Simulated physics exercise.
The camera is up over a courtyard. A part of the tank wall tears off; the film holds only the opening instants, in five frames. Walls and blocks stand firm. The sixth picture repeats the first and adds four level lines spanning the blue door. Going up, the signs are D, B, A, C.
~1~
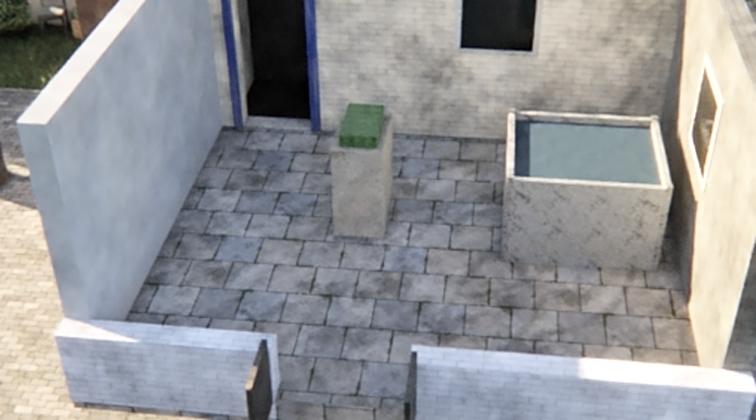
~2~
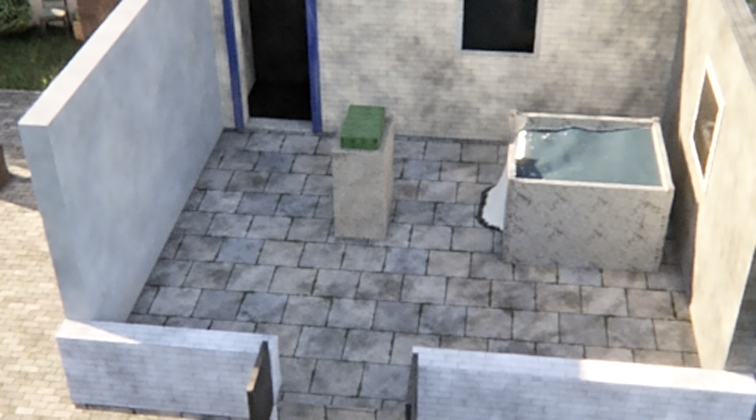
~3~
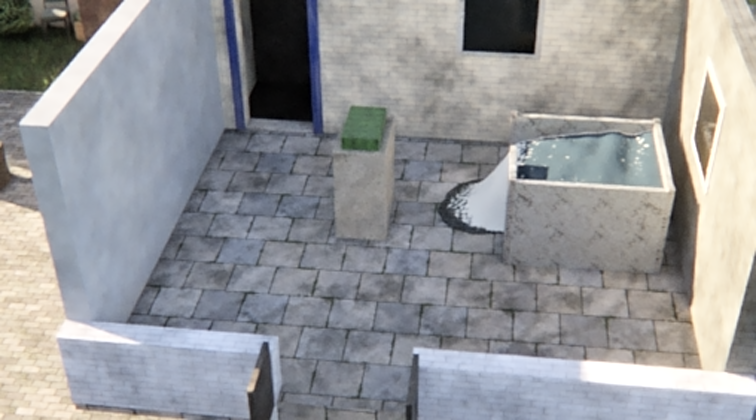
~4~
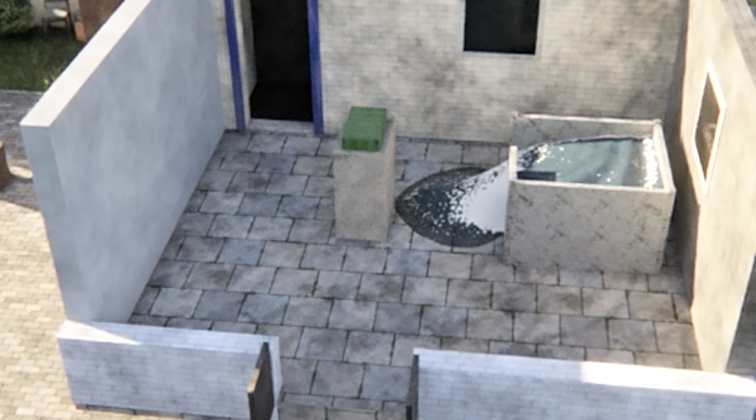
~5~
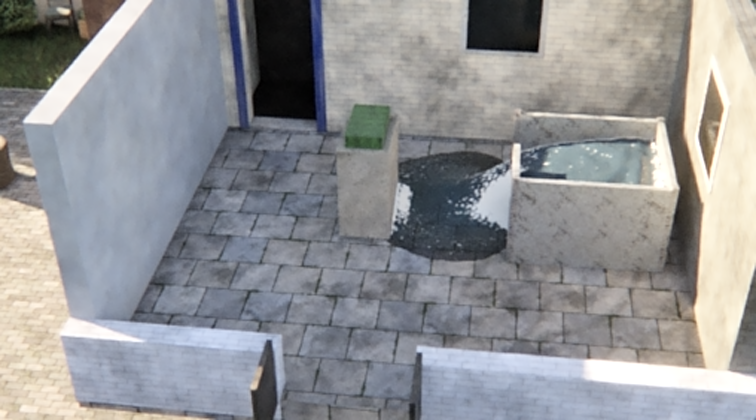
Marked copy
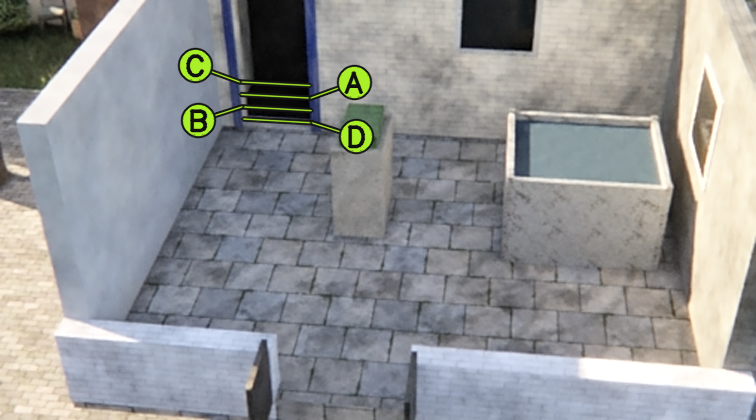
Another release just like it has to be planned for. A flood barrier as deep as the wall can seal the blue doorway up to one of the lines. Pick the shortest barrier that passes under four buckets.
Go for B.
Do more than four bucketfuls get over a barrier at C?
No, that is safe.
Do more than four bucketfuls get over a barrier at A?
No.
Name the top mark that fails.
It is D.
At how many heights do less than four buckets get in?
Three of them.
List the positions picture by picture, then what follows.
The first picture shows water in the tank at rest, its middle at (585, 154); foot of the blue doorway at (278, 128); open gate at (343, 335).
In the second picture, 1 % of the ground under water, visible out to (490, 224).
In the third picture, 3 % of the ground under water, visible out to (448, 213).
In the fourth picture, 6 % of the ground under water, visible out to (415, 190).
In the fifth picture, 11 % of the ground under water, visible out to (409, 241).
In lime, A at (275, 96); B at (276, 108); C at (274, 83); D at (277, 120); from the bottom up D, B, A, C.
For mark A, nothing gets over.
For mark B, a splash gets over, under a bucket.
For mark C, nothing gets over.
For mark D, about 9 bucketfuls get in.
